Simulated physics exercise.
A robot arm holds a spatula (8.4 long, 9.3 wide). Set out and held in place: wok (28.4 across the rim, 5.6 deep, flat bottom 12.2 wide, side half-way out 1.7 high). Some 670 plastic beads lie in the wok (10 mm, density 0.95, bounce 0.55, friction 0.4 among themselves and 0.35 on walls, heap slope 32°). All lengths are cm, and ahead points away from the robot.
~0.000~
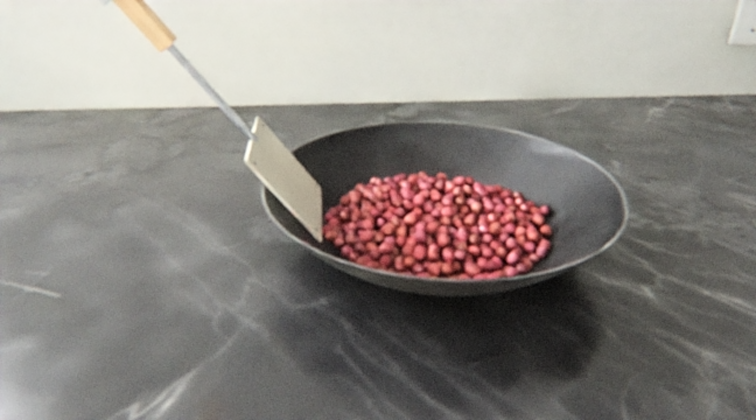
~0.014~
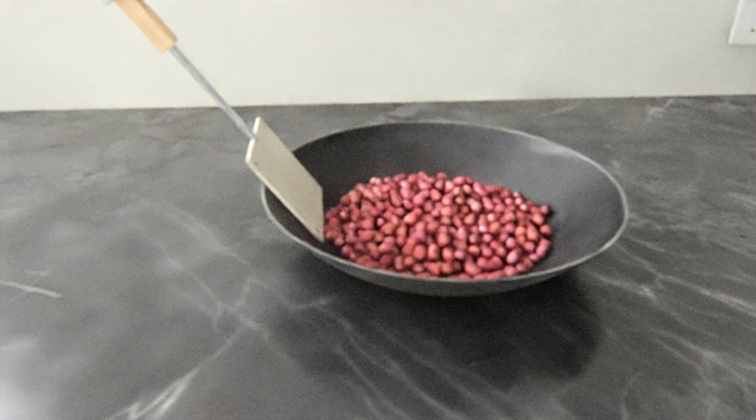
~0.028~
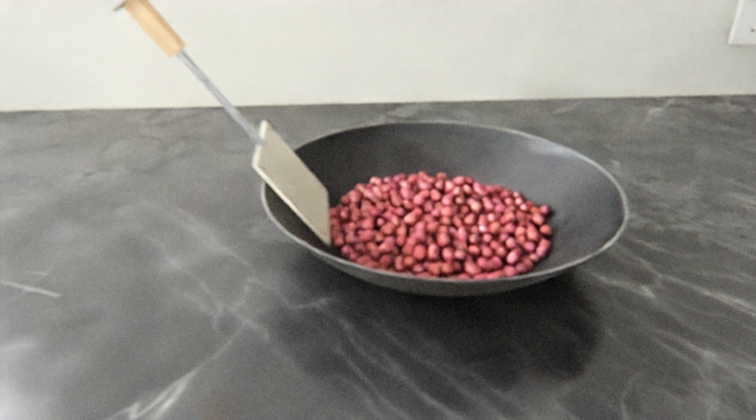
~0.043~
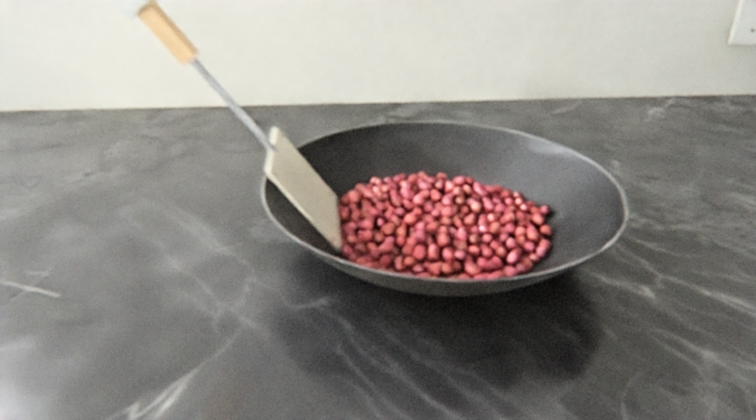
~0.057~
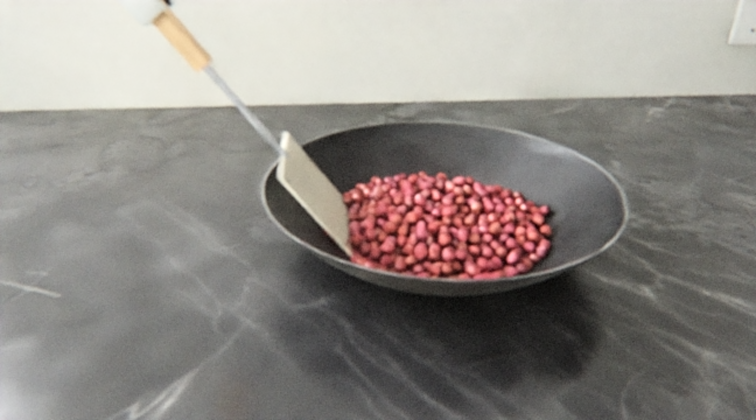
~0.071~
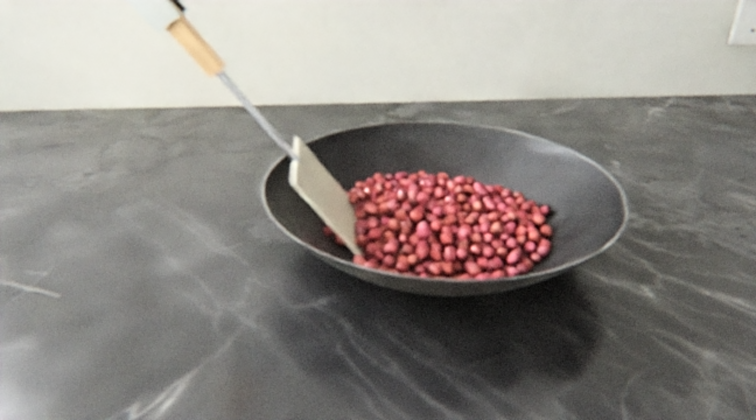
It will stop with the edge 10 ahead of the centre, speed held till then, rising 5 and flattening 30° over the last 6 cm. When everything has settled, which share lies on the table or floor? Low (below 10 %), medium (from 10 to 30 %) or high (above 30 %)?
A medium share, from 10 to 30 %, ends on the table or floor.
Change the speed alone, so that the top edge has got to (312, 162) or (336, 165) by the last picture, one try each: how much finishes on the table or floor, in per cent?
About 30 and 35 per cent.
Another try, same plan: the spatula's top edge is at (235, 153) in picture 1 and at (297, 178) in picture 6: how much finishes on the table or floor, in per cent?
About 25 per cent.
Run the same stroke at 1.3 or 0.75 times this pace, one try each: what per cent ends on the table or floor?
About 25 and 10 per cent.
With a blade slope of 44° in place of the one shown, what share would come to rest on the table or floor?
In that case some 15 per cent.
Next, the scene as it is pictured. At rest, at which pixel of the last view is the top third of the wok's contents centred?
Around (532, 206).
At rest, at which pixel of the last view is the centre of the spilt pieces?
Around (720, 223).
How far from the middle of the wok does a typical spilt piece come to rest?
Roughly 28 cm.
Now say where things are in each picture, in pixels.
In the first picture, spatula top edge at (252, 137), sloping 54°; upper third of the load around (440, 216), from x 325 to 545, top at y 175; 666 in the wok.
In the second picture, spatula top edge at (253, 138), sloping 54°; upper third of the load around (440, 216), from x 325 to 545, top at y 175.
In the third picture, spatula top edge at (260, 141), sloping 54°; upper third of the load around (440, 216), from x 325 to 545, top at y 175.
In the fourth picture, spatula top edge at (271, 148), sloping 54°; upper third of the load around (440, 216), from x 325 to 545, top at y 175.
In the fifth picture, spatula top edge at (283, 153), sloping 54°; upper third of the load around (440, 216), from x 330 to 545, top at y 175.
In the sixth picture, spatula top edge at (294, 158), sloping 54°; upper third of the load around (439, 212), from x 330 to 545, top at y 175; 666 in the wok.
By 0.17 s, sloping 54°, highest piece 5 above the table; 666 in the wok.
By 0.28 s, sloping 46°, highest piece 6 above the table; 666 in the wok.
By 0.53 s, sloping 24°, highest piece 7 above the table; 544 in the wok, 80 on the table or floor, 42 on the blade or in flight.
By 1.58 s, sloping 24°, highest piece 5 above the table; 544 in the wok, 122 on the table or floor.
Final count, 544 in the wok, 122 on the table or floor. That is 18 % on the table or floor.
